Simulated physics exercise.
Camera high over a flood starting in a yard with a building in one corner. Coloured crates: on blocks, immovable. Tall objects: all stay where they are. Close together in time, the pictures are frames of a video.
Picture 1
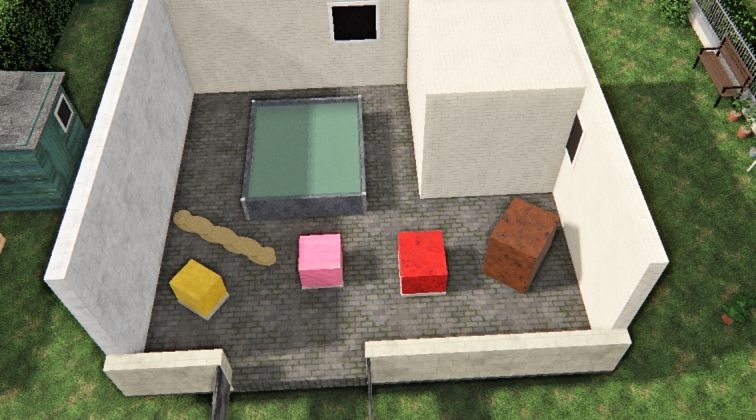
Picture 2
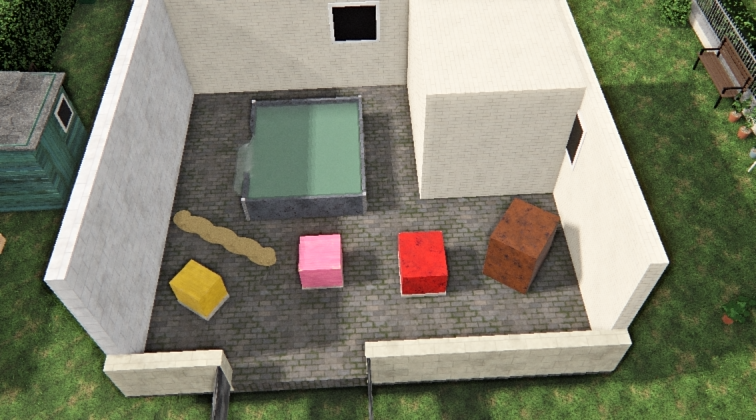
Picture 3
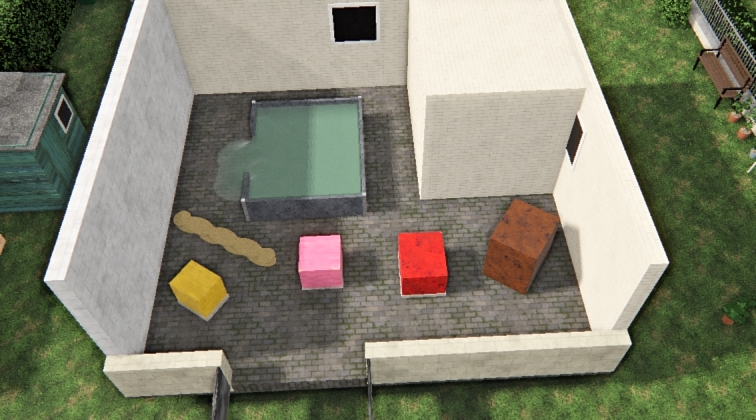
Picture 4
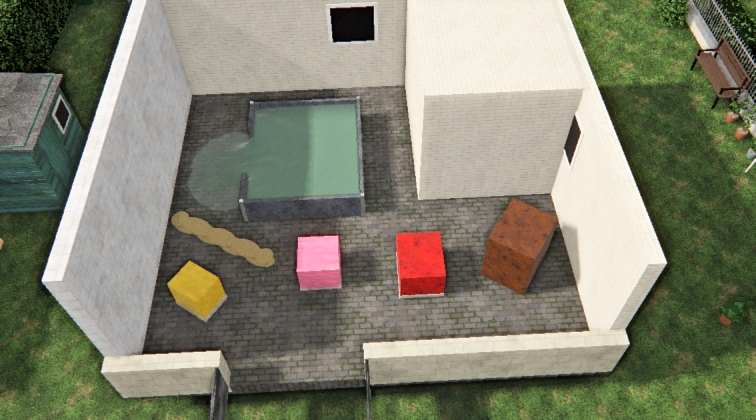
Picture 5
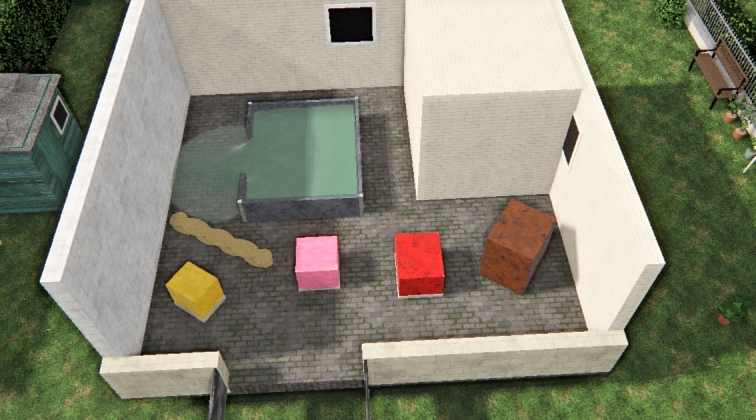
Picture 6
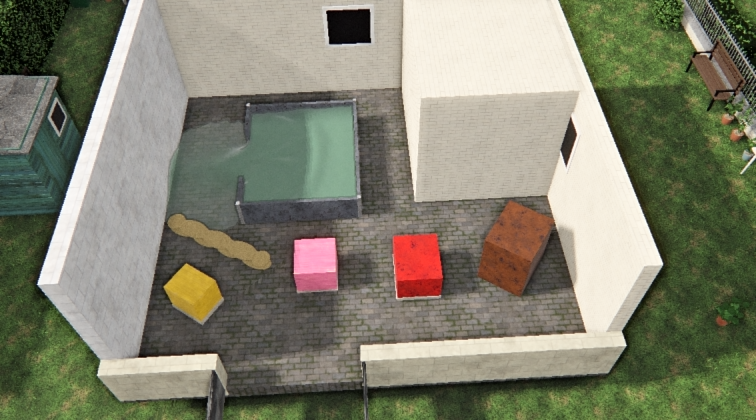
We see a walled yard with four coloured crates, a wavy tan barrier and a tank of still green water; then water pours from the tank's left side and spreads across the paving to the left wall.
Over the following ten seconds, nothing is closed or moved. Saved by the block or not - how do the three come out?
In the end the yellow crate is lapped by the water, the red crate is lapped by the water, the pink crate is lapped by the water.
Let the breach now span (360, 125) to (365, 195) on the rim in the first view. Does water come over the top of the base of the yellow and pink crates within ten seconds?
The yellow crate is left dry, the pink crate is flooded.
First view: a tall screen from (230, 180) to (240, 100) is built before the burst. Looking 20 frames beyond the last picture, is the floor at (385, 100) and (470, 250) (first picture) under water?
In turn: Flooded, clear.
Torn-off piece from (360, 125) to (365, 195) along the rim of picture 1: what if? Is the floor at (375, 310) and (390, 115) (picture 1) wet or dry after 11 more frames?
Result, in order - parched, waterlogged.
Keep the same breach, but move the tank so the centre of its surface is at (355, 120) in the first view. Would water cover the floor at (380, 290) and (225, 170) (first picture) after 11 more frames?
Taking them in turn, left unwetted, then drenched.
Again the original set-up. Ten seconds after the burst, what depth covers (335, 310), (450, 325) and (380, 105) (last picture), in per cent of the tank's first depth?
Around 6, 8 and 30 %.
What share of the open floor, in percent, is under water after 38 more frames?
Estimated share: About 75 %.
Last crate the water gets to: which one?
Coming in last, the red-painted one.
A moment on, water covers 15 % of the floor; the yellow crate not reached, the red crate not reached, the pink crate not reached.
Next, water covers 25 % of the floor; the yellow crate water round its plinth, the red crate not reached, the pink crate not reached.
Then, water covers 45 % of the floor; the yellow crate water round its plinth, the red crate not reached, the pink crate water round its plinth.
Later, water covers 75 % of the floor; the yellow crate water round its plinth, the red crate water round its plinth, the pink crate water round its plinth.
In the end, water covers 95 % of the floor; the yellow crate was topped, the red crate was topped, the pink crate was topped.
